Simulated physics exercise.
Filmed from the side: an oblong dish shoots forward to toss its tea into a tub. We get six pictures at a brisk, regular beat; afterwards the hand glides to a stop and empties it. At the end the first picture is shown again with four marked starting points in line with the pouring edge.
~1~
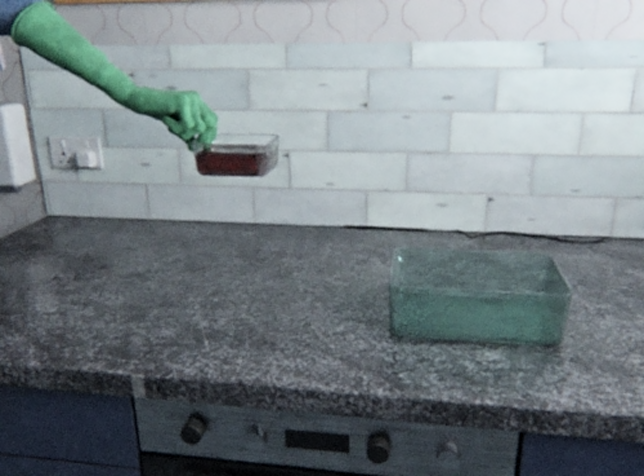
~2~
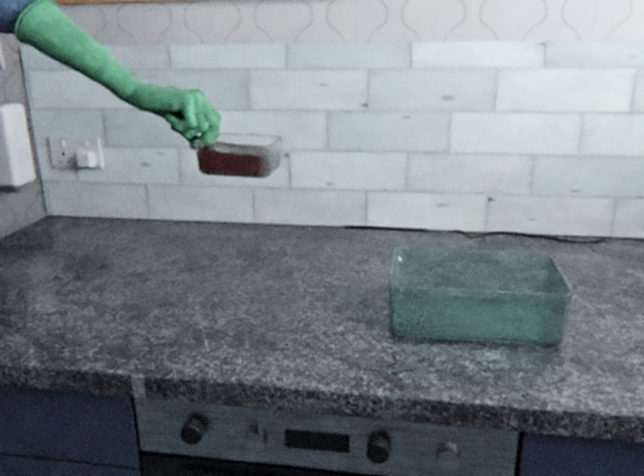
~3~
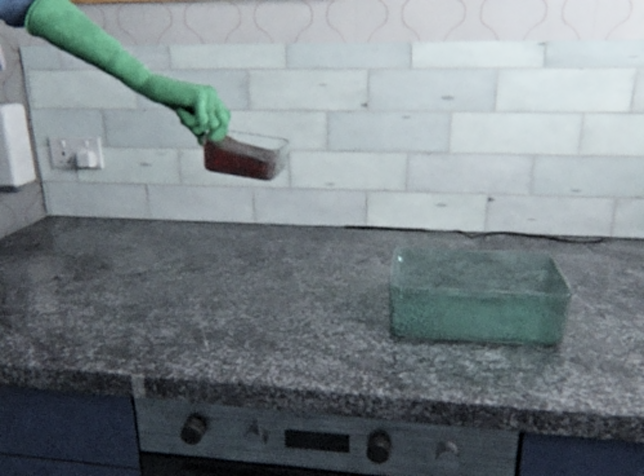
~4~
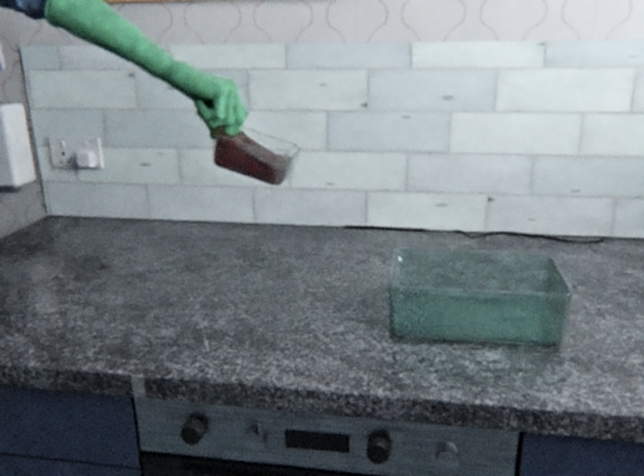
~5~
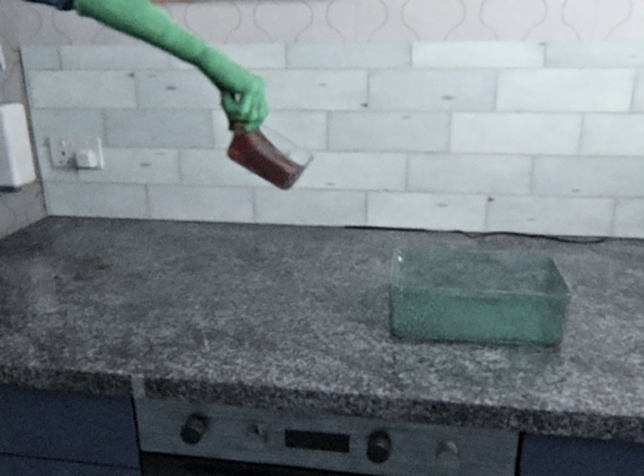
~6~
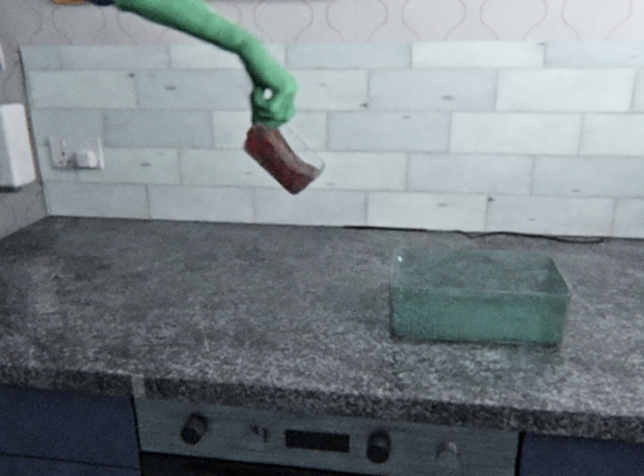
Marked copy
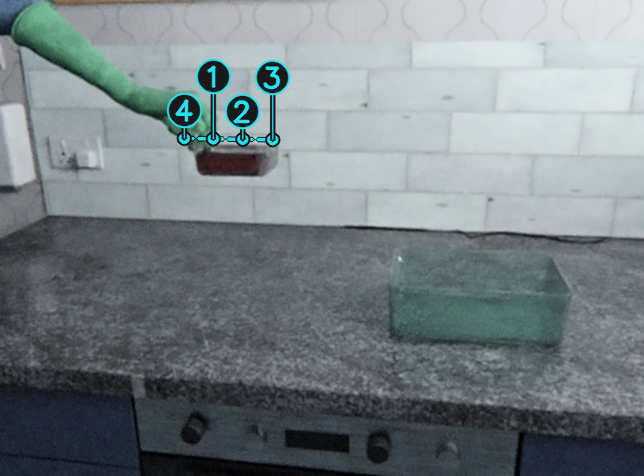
A green arm moves a clear dish of reddish-brown tea rightward, tilting it increasingly steeply.
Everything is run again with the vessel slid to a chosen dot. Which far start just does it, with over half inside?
Choose 2.
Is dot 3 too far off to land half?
No, not at all.
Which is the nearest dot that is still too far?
The answer is 1.
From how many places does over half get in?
Two of the four.
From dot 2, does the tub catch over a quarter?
Yes, clearly.
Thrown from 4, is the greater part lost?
Yes, that goes wrong.
On the marked copy, 1 at (213, 138); 2 at (242, 139); 3 at (272, 139); 4 at (184, 138).
For dot 1, about 19 % lands in the tub, 74 % falls short and 6 % goes beside or beyond.
For dot 2, about 70 % lands in the tub, 23 % falls short and 7 % goes beside or beyond.
For dot 3, about 77 % lands in the tub, 16 % falls short and 7 % goes beside or beyond.
For dot 4, about 0 % lands in the tub, 96 % falls short and 4 % goes beside or beyond.
